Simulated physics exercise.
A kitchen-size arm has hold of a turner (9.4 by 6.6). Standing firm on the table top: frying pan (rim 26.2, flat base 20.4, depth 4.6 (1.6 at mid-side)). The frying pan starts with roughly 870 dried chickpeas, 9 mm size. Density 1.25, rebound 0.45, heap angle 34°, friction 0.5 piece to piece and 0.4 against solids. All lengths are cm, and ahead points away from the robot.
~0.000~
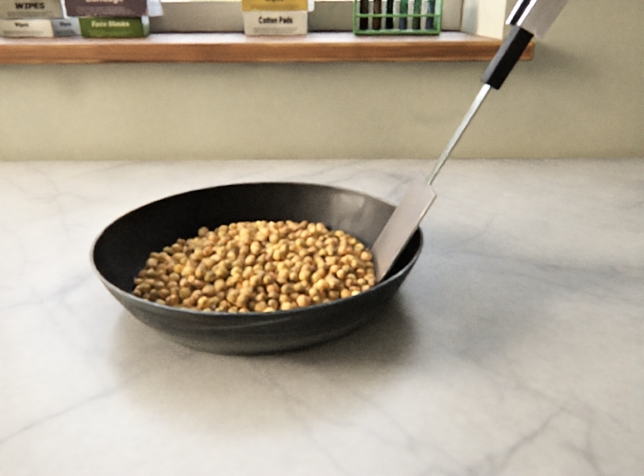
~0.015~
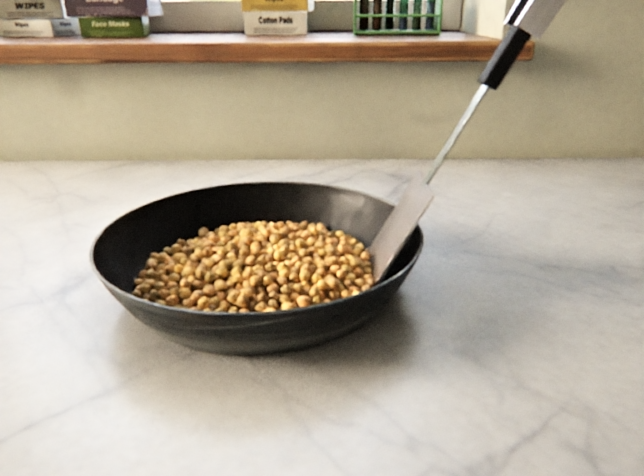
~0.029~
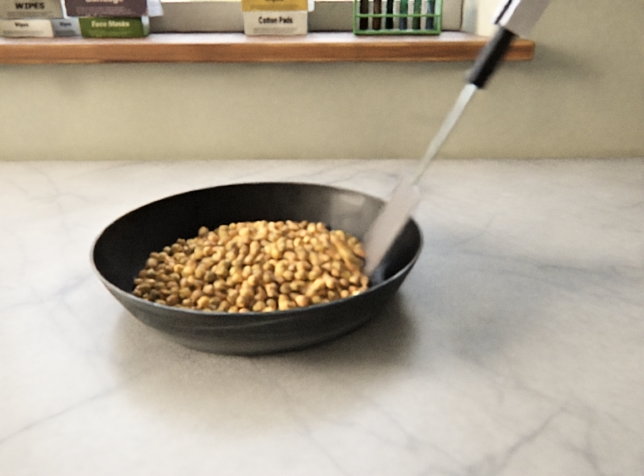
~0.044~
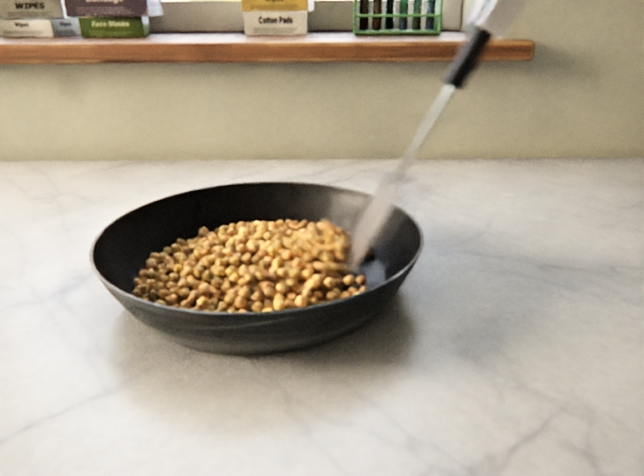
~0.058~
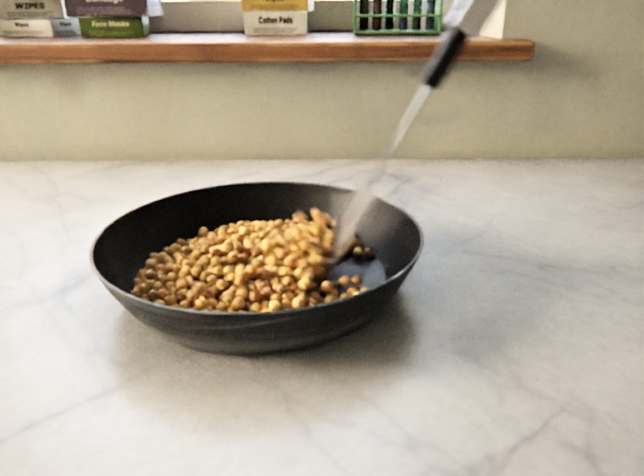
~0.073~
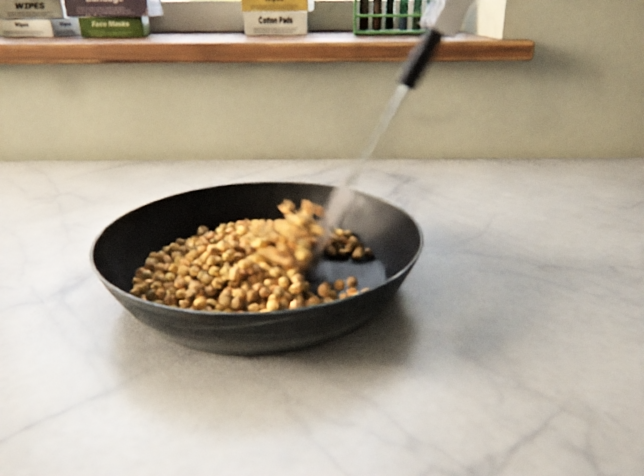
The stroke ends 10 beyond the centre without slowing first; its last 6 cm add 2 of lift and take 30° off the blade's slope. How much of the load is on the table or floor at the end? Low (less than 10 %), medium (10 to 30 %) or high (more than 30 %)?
On the table or floor the share is medium, 10 to 30 %.
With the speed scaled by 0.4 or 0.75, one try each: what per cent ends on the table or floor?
About 5 and 10 per cent.
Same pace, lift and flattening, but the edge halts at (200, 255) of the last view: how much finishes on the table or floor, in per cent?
Some 0 per cent.
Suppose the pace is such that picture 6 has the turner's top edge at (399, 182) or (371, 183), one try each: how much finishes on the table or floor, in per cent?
Some 5 and 10 per cent.
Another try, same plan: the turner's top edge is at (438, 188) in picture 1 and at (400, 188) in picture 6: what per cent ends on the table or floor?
Some 0 per cent.
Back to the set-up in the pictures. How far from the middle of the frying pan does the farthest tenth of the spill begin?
Some 40 cm.
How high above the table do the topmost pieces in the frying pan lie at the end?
Some 4.5 cm.
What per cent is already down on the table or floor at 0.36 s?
Some 10 per cent.
After 0.11 s, sloping 62°, highest piece 8 above the table; 867 in the frying pan.
After 0.14 s, sloping 54°, highest piece 8 above the table; 867 in the frying pan.
After 0.36 s, sloping 32°, highest piece 14 above the table; 719 in the frying pan, 94 on the table or floor, 54 on the blade or in flight.
After 1.41 s, sloping 32°, highest piece 4 above the table; 719 in the frying pan, 148 on the table or floor.
At rest, 719 in the frying pan, 148 on the table or floor. That is 17 % on the table or floor.
